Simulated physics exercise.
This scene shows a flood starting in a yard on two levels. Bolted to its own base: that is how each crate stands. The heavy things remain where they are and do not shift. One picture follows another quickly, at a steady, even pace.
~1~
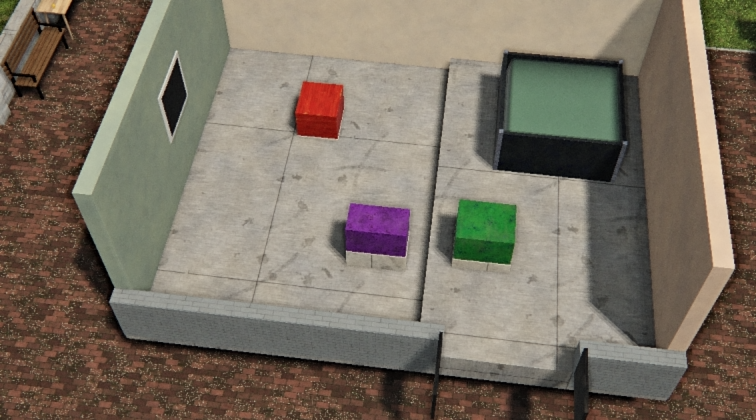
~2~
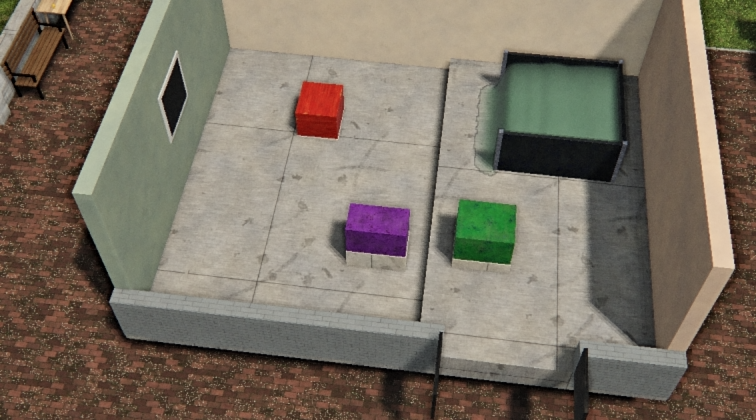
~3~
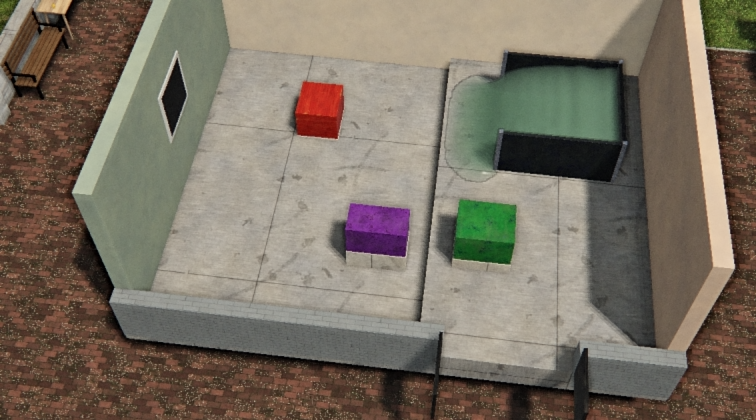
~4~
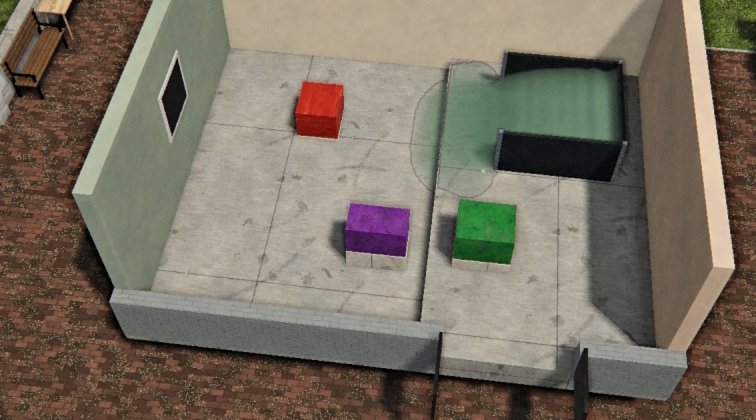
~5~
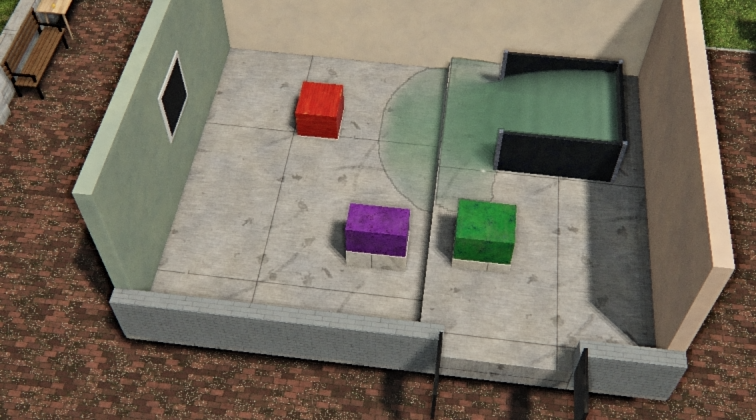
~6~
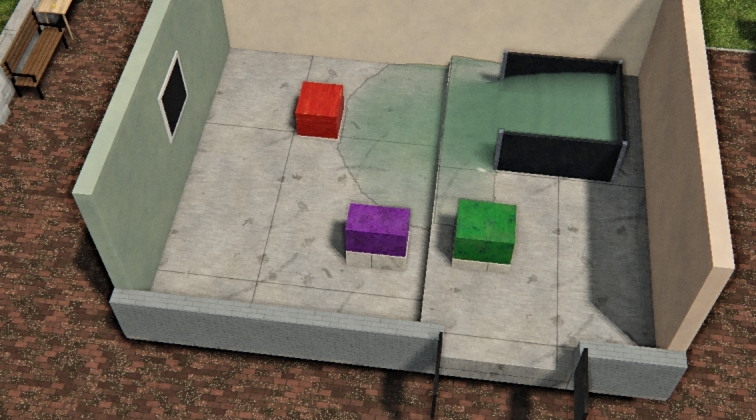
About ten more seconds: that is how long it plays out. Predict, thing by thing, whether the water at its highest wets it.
The green crate is not wetted. The red crate is wetted. The purple crate is not wetted.
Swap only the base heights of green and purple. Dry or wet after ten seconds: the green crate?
Note: Green crate is left dry.
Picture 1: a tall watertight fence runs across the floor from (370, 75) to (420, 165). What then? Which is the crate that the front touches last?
Answer: The green-painted one.
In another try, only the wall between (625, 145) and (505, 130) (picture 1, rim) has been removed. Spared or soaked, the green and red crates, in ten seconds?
As I see it, the green crate gets reached, and the red crate gets reached.
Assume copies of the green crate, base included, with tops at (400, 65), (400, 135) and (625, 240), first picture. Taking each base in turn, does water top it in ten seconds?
Gets flooded, gets flooded, stays clear.
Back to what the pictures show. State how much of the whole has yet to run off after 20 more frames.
Roughly 100 %.
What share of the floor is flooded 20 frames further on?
Close to 60 %.
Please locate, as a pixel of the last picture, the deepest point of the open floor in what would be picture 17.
Somewhere near (231, 50), I think.
A moment on, water covers 40 % of the floor; the green crate water round its plinth, the red crate water round its plinth, the purple crate water round its plinth.
Next, water covers 55 % of the floor; the green crate water round its plinth, the red crate water round its plinth, the purple crate water round its plinth.
Then, water covers 60 % of the floor; the green crate water round its plinth, the red crate water round its plinth, the purple crate water round its plinth.
Later, water covers 70 % of the floor; the green crate water round its plinth, the red crate water round its plinth, the purple crate water round its plinth.
In the end, water covers 65 % of the floor; the green crate stayed above the water, the red crate was topped, the purple crate stayed above the water.
